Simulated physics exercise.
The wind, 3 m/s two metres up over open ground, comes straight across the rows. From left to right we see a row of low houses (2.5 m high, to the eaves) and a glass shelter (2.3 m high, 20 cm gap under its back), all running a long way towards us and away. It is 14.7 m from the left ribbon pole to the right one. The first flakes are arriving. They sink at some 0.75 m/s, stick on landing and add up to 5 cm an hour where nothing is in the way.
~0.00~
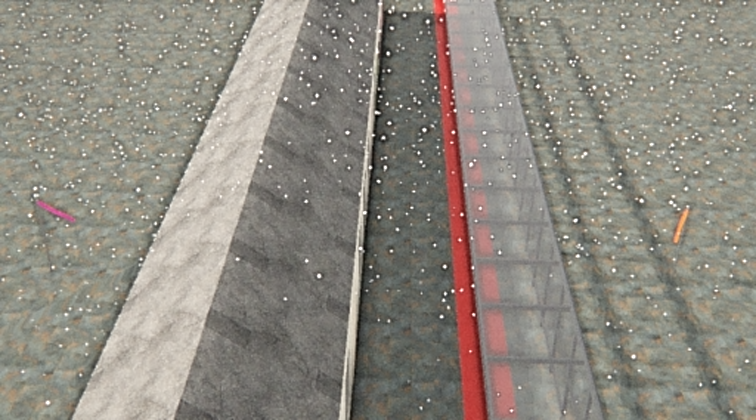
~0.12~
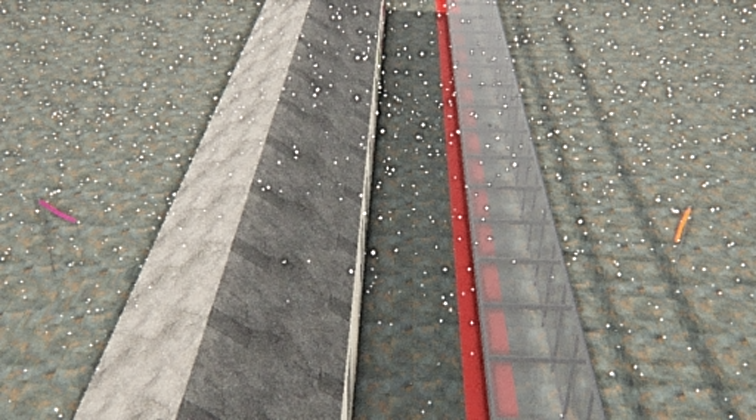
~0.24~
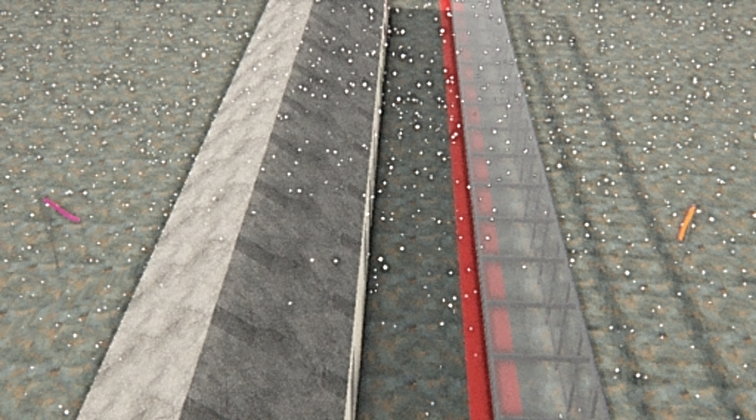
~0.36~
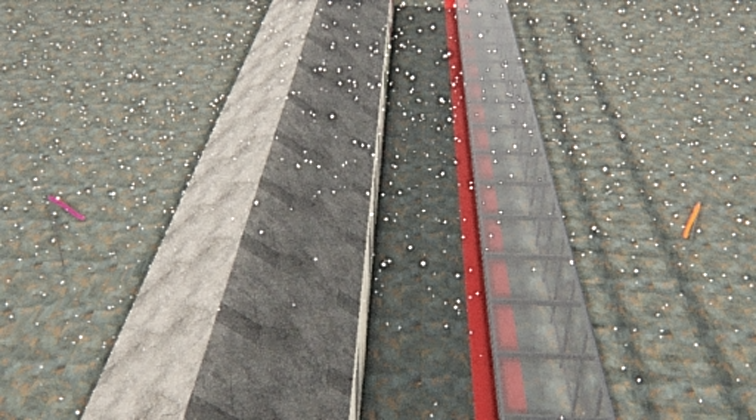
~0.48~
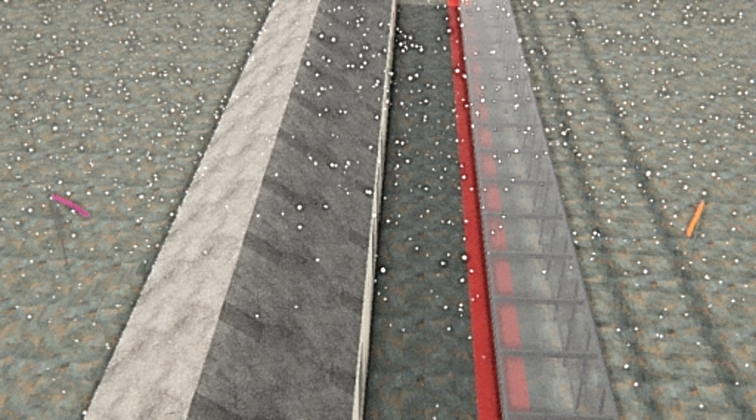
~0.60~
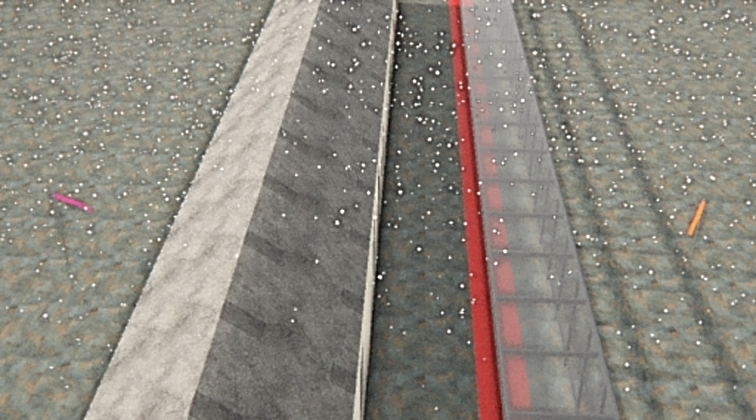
A row of low houses and a glass shelter stand still as snowflakes blow about.
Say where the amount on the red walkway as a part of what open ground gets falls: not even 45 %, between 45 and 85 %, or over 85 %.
On the red walkway: Less than 45 % of what open ground gets.
After 10 minutes open ground has 8 mm and the red walkway 0 mm.
After 30 minutes open ground has 25 mm and the red walkway 0 mm.
After 60 minutes open ground has 50 mm and the red walkway 0 mm, so the red walkway has 1 % of the open amount; the left half of it has 1 %, the right half 0 %.
